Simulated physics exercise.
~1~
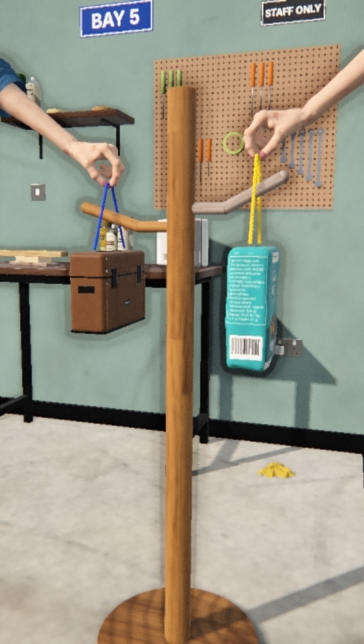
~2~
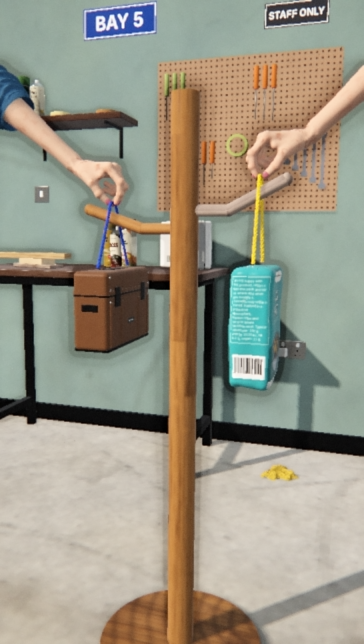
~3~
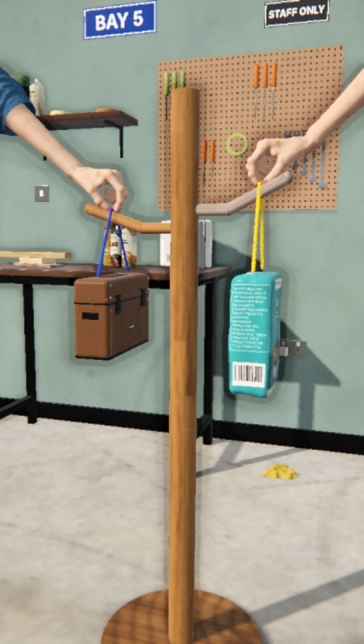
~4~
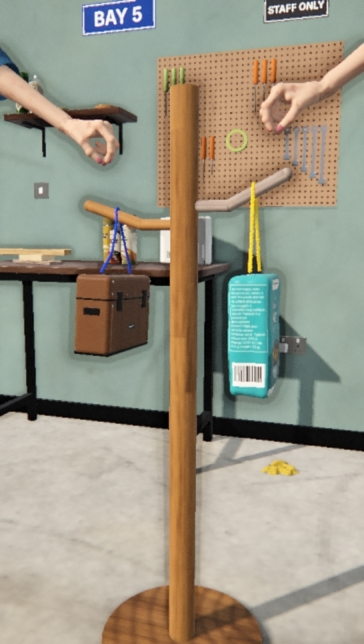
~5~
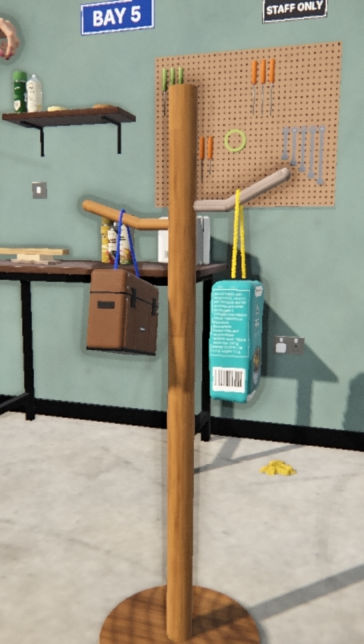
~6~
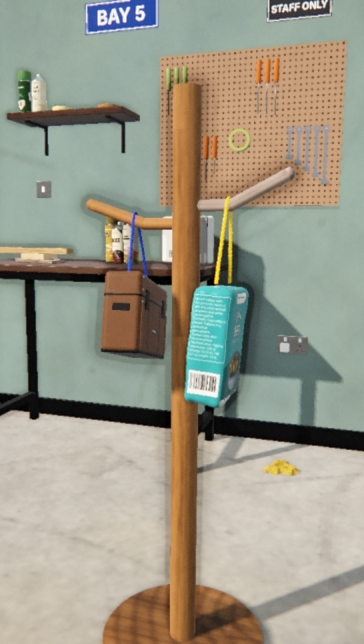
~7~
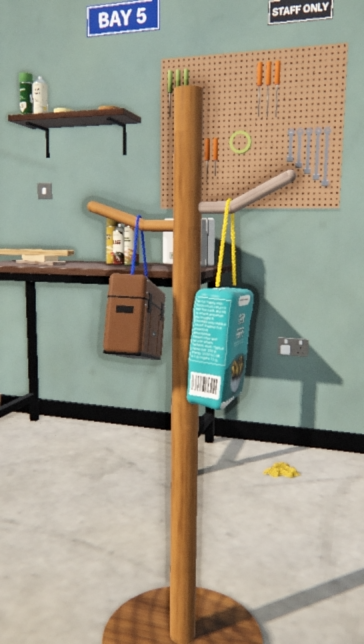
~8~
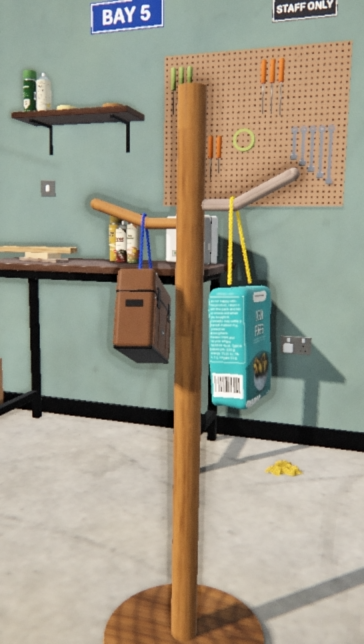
Two hands reach in from either side of a wooden stand in a workshop, seen from the front by a slightly swaying camera, with a pegboard of tools, a shelf and a workbench behind. The left hand holds a brown case by a blue loop, and the right holds a turquoise sack by a yellow loop. They lower the loops onto the stand's two upward-slanting pegs, then let go and draw away. Both loads slide inward toward the post, the case turning and leaning. The sack swings back a little to the right, and both remain hanging.
